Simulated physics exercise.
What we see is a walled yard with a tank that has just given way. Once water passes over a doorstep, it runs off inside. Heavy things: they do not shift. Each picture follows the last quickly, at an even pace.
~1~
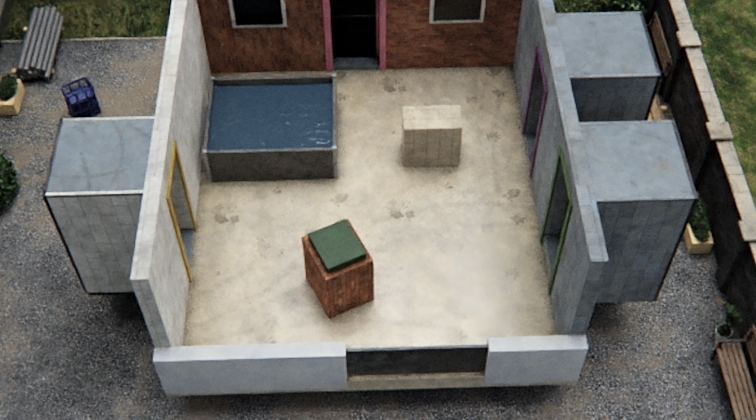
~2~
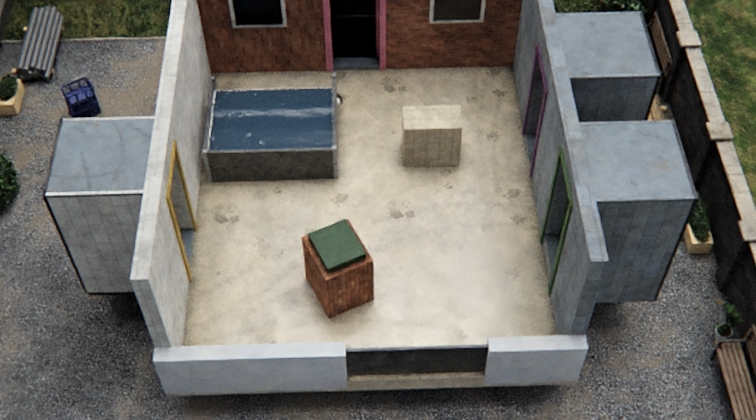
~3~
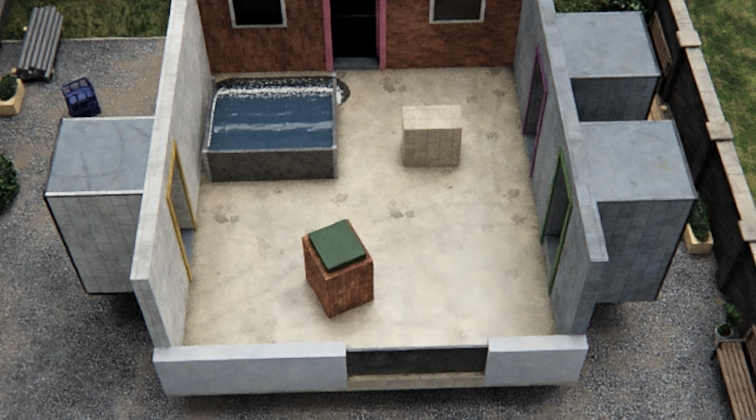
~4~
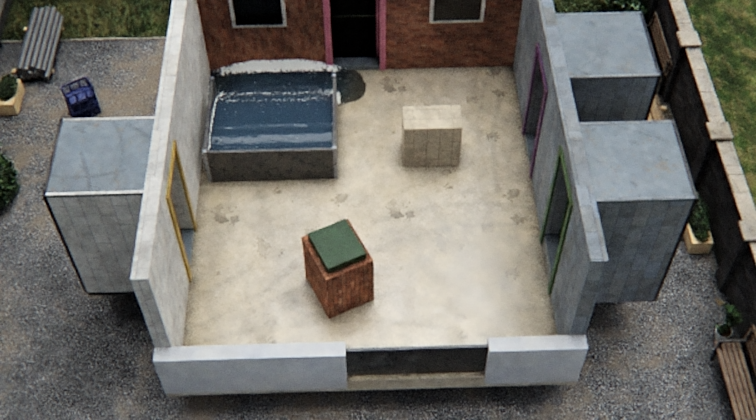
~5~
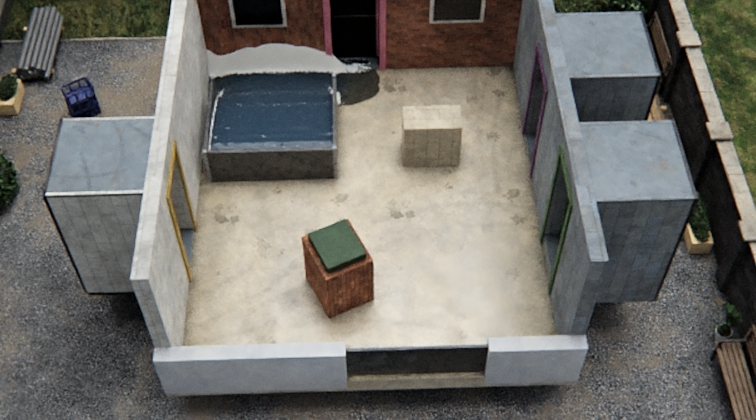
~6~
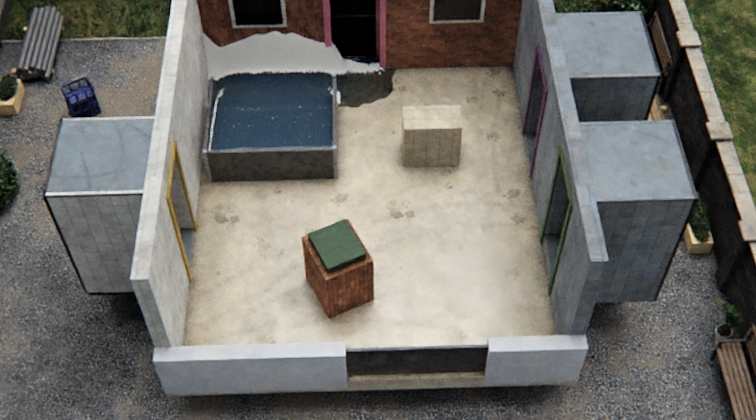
In a walled yard, the water in a tank at the back left began to churn, then poured out over the far side, wetting the brick wall behind and spreading darkly across the floor nearby.
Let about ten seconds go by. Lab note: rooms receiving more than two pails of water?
My prediction: The yellow door is not overrun past two buckets; the pink door is overrun past two buckets; the green door is not overrun past two buckets; the purple door is overrun past two buckets.
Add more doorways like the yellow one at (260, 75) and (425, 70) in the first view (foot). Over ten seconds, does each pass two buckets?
Door one beats the threshold, door two misses the threshold.
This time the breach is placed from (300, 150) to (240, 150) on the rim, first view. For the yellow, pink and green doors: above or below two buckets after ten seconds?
Well, the yellow one breaks the limit, while the pink one stays within bounds and the green one stays within bounds.
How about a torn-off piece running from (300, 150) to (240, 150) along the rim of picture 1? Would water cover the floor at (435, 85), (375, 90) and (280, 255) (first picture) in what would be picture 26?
Log: Point 1 unreached; point 2 unreached; point 3 inundated.
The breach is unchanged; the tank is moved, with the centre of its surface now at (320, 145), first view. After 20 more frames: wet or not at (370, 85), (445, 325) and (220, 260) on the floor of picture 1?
In order: Submerged, untouched, submerged.
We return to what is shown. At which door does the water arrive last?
The green one.
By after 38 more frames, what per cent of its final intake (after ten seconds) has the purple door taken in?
The figure is near 80 per cent.
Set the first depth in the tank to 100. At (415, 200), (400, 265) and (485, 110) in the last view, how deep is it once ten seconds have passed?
First spot 2 %, second 8 %, third 12 %.
A moment on, water covers 15 % of the floor; the yellow door not reached, the pink door over two buckets in, the green door not reached, the purple door not reached.
Next, water covers 30 % of the floor; the yellow door wet at the sill, nothing in, the pink door over two buckets in, the green door not reached, the purple door not reached.
Then, water covers 45 % of the floor; the yellow door wet at the sill, nothing in, the pink door far over two buckets in, the green door wet at the sill, nothing in, the purple door under two buckets in.
Later, water covers 70 % of the floor; the yellow door wet at the sill, nothing in, the pink door far over two buckets in, the green door wet at the sill, nothing in, the purple door over two buckets in.
In the end, water covers 85 % of the floor; the yellow door wet at the sill, nothing in, the pink door far over two buckets in, the green door wet at the sill, nothing in, the purple door over two buckets in.
